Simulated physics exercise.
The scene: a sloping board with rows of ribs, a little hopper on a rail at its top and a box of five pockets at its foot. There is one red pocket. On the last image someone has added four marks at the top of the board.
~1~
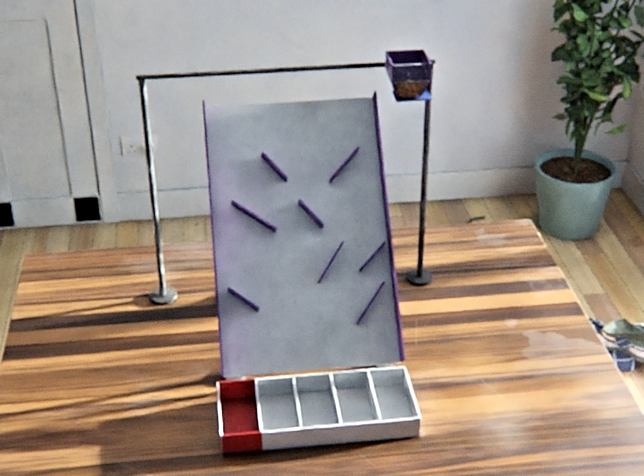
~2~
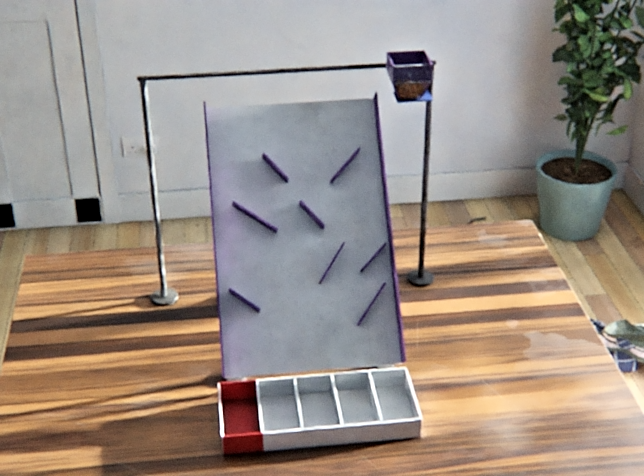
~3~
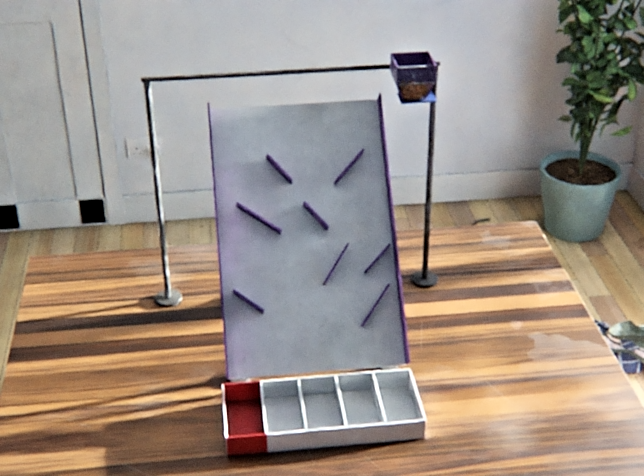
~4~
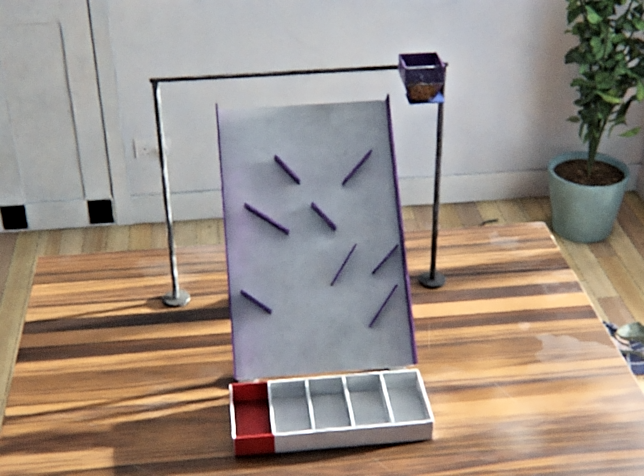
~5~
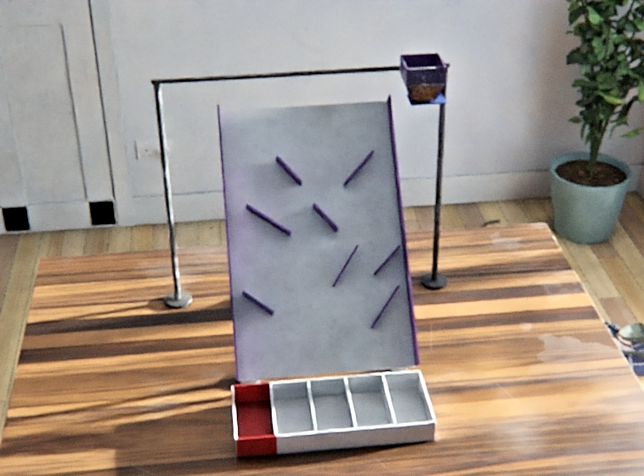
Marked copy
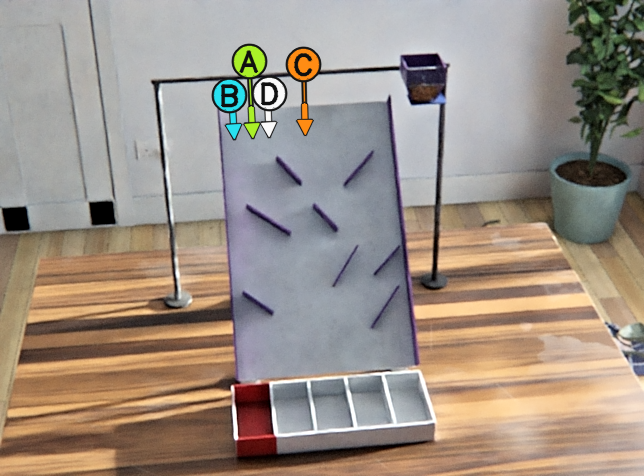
In a room with pale walls and a wooden floor, a striped wooden table is seen from the front and slightly above. A grey sloping board with purple ribs stands behind a box of five pockets, the leftmost red and the others white, while a small dark purple hopper hangs at the right of a black rail, near a potted plant. Everything stays still as the camera shifts slightly, sliding the view a little rightward.
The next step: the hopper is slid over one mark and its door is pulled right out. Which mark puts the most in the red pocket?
It is B.
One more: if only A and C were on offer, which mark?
The answer is A.
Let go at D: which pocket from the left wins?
It is the third one.
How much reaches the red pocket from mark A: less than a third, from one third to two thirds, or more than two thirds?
Mark A gives less than a third.
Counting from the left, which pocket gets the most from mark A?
The third from the left.
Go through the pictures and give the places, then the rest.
Hopper at (408, 87), cereal balls, door shut, in the first picture.
Ribs (263, 153) to (288, 179), (332, 179) to (360, 148), (233, 202) to (277, 229), in the second picture.
Ribs (304, 201) to (328, 227), (325, 282) to (348, 243), (367, 270) to (390, 244), in the third picture.
Ribs (241, 290) to (271, 311), (371, 325) to (397, 285), in the fourth picture.
Red pocket at (257, 445), number 1 of 5 from the left, in the fifth picture.
On the marked copy, mark A meets the board at (252, 132); mark B meets the board at (234, 133); mark C meets the board at (305, 129); mark D meets the board at (268, 131).
Choosing A, a small part in the red pocket, most in other pockets, a small part outside the box.
Choosing B, about a quarter in the red pocket, about two thirds in other pockets, a stray few outside the box.
Choosing C, a stray few in the red pocket, most in other pockets, a small part outside the box.
Choosing D, a small part in the red pocket, most in other pockets, a small part outside the box.
